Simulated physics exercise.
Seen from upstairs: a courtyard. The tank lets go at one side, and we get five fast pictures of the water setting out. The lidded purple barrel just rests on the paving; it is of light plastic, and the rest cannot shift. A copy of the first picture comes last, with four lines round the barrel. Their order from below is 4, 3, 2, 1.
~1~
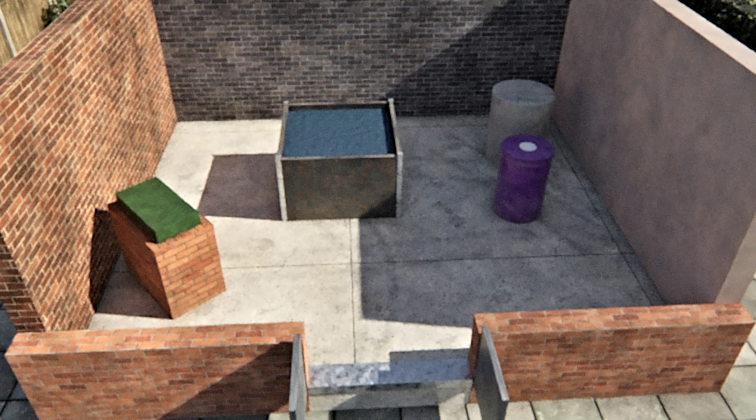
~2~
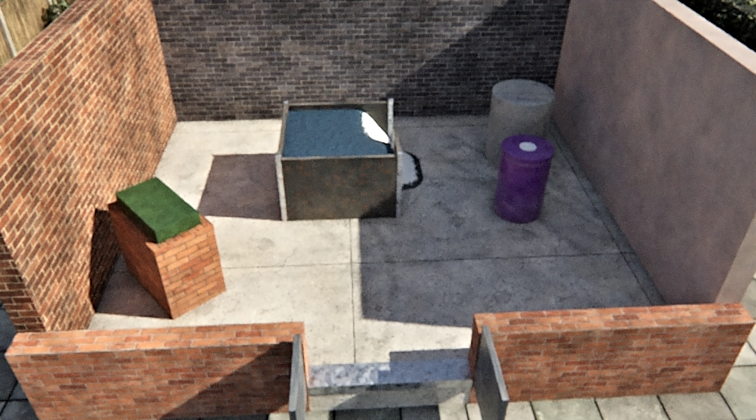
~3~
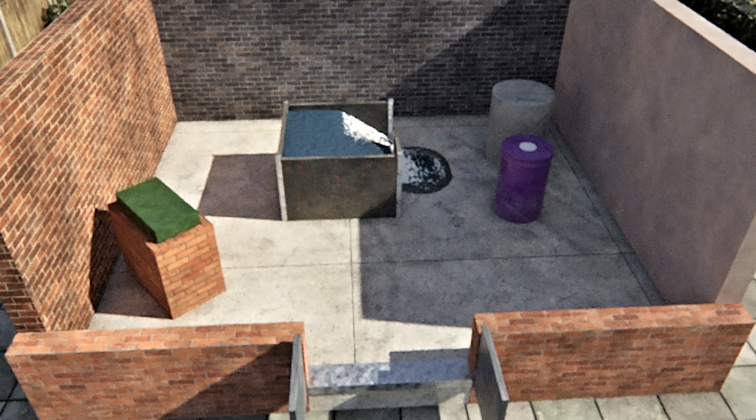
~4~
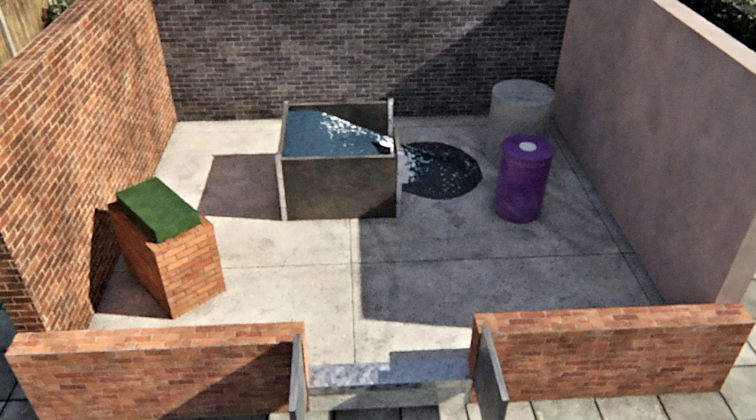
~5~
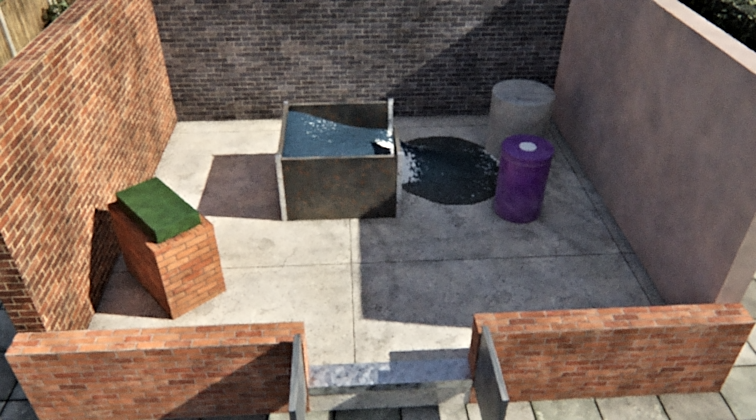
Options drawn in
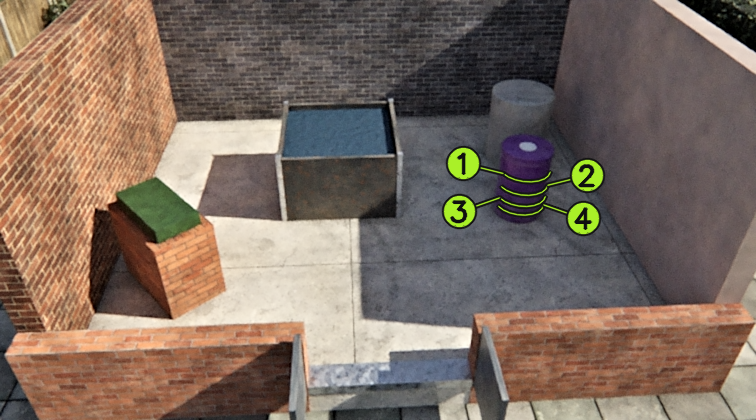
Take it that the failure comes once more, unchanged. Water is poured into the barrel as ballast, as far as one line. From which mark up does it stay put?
Line 3 just does it.
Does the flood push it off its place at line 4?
Yes, that goes wrong.
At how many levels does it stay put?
Three of them.
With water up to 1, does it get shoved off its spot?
No.
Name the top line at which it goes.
The answer is 4.
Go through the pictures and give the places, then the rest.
Lid of the purple barrel at (528, 147); tank full, its middle at (339, 134); open gate at (390, 321), in the first picture.
In the second picture, 1 % of the ground wet, in view closest to the barrel at (416, 177).
In the third picture, 3 % of the ground wet, in view closest to the barrel at (446, 177).
In the fourth picture, 5 % of the ground wet, in view closest to the barrel at (472, 181).
Lid of the purple barrel at (528, 147); 8 % of the ground wet, in view closest to the barrel at (491, 189), in the fifth picture.
On the marked copy, 1 at (531, 181); 2 at (528, 195); 3 at (526, 206); 4 at (525, 215); from the bottom up 4, 3, 2, 1.
If 1 is chosen, it does not move.
If 2 is chosen, it does not move.
If 3 is chosen, it does not move.
If 4 is chosen, it is pushed about its own width away.
